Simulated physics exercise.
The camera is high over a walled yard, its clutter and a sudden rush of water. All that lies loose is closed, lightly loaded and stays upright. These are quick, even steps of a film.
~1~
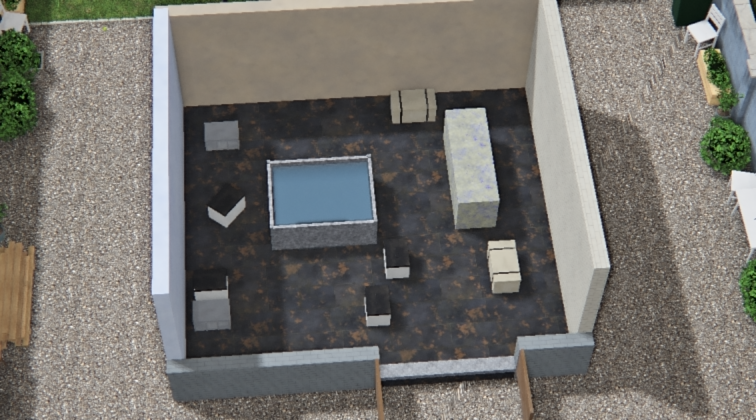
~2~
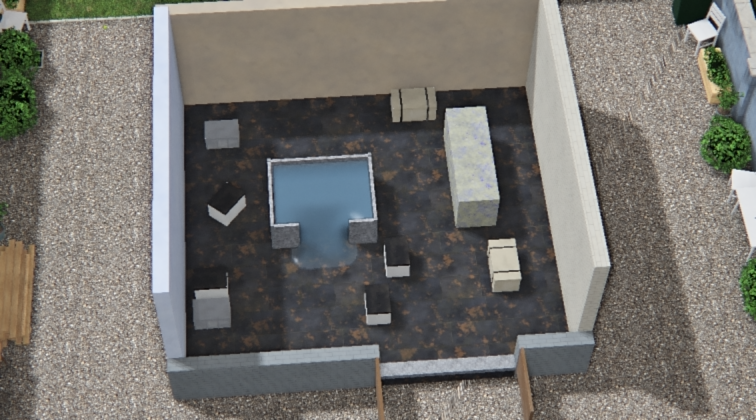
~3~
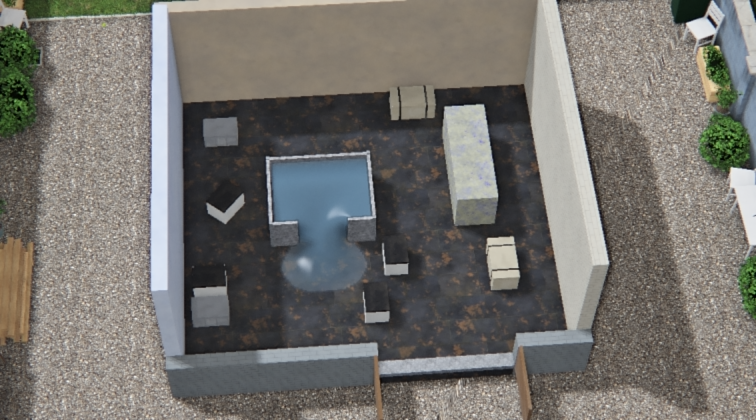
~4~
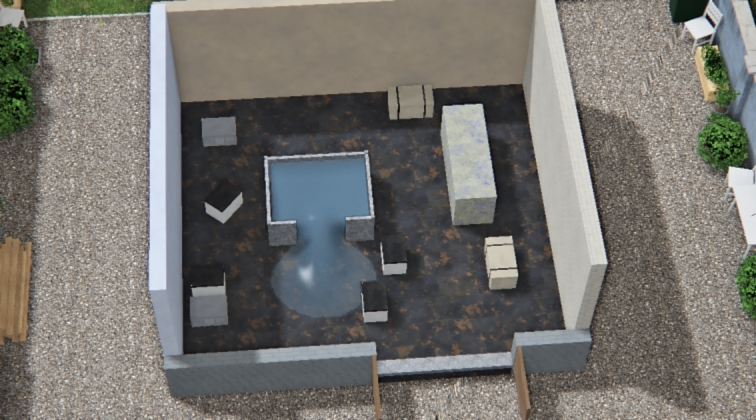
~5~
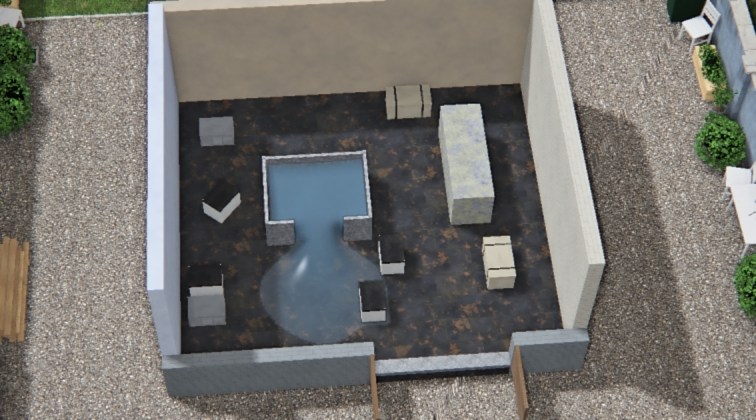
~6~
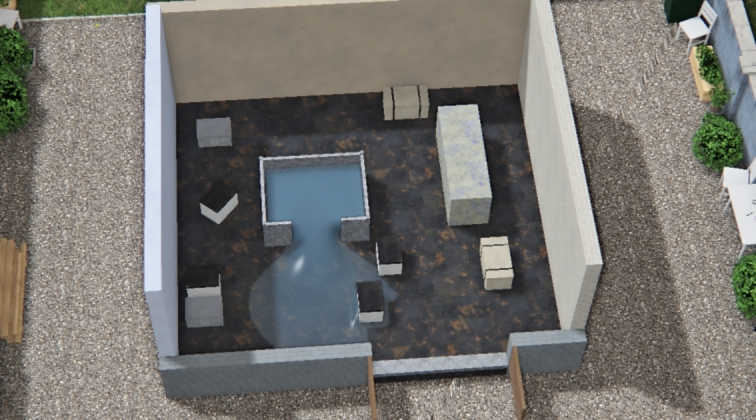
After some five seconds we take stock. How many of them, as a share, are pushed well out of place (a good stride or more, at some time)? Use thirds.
That comes to between one and two thirds.
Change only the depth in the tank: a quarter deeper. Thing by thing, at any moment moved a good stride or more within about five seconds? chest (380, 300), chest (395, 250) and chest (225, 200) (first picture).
One after the other: Moved that far, no, swept aside.
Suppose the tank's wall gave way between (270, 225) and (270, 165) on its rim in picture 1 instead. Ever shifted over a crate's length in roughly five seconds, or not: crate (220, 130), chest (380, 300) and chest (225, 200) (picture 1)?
One after the other: Moved that far, short of that, swept aside.
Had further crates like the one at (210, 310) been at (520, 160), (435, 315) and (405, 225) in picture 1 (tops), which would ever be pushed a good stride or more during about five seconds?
As listed: Less than that, that far or more, no.
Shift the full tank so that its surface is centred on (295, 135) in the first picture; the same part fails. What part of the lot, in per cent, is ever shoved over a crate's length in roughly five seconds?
I make it 40 per cent.
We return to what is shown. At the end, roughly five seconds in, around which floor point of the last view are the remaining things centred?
Around (321, 209).
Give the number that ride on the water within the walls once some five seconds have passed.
It comes to 1.
A moment on, 0 of 8 are well off their spots; 0 afloat.
Next, 1 of 8 are well off their spots; 1 afloat.
Later, 3 of 8 are well off their spots; 1 afloat.
In the end, 3 of 8 are well off their spots, and 3 have been at some point; 1 afloat.
